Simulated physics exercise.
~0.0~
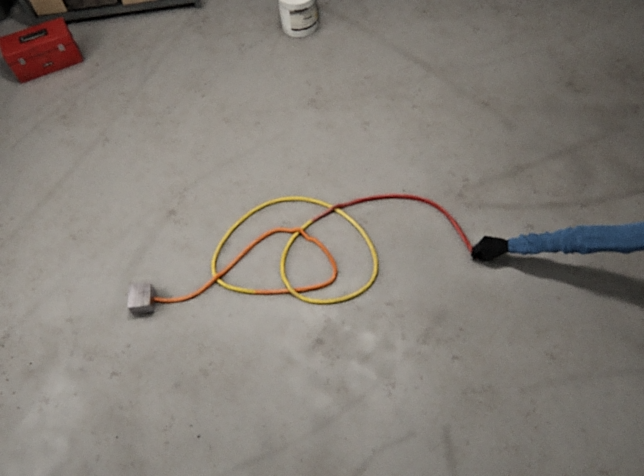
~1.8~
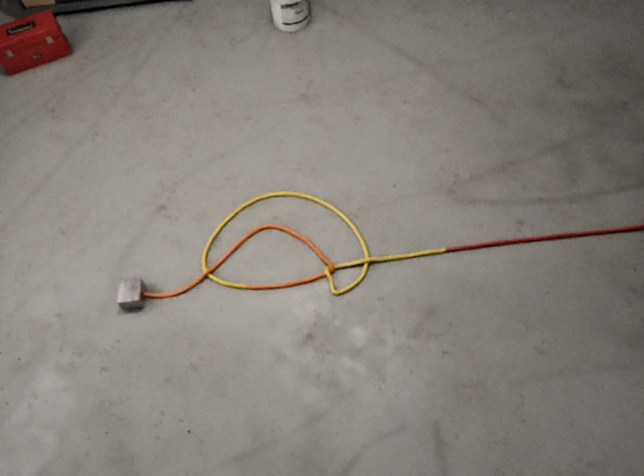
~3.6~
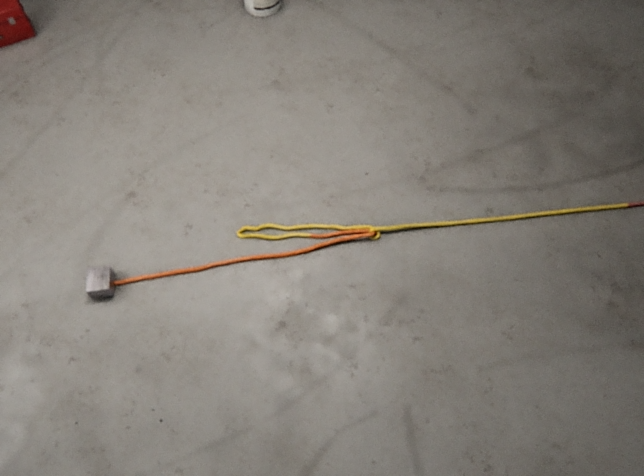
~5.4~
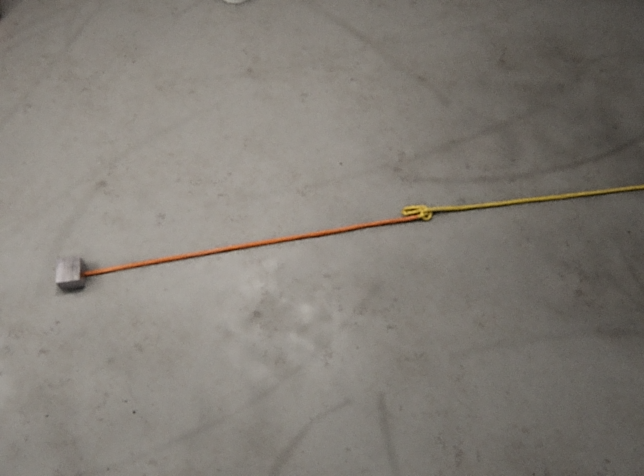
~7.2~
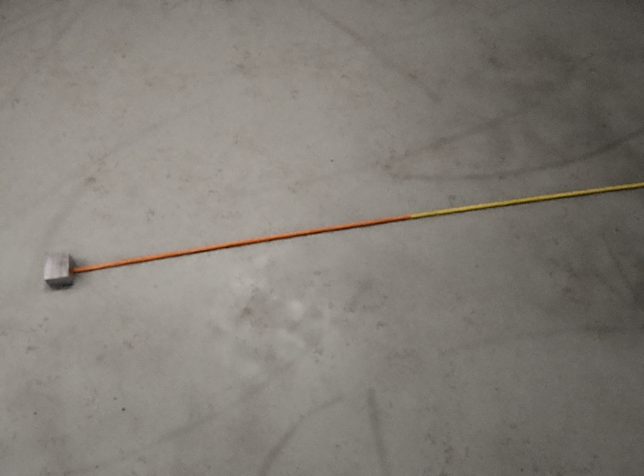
A looped orange, yellow and red rope, fixed to a small gray block at the left, was pulled to the right by a blue-sleeved arm, its loops shrinking until they slipped out and the rope ran straight with no knot.
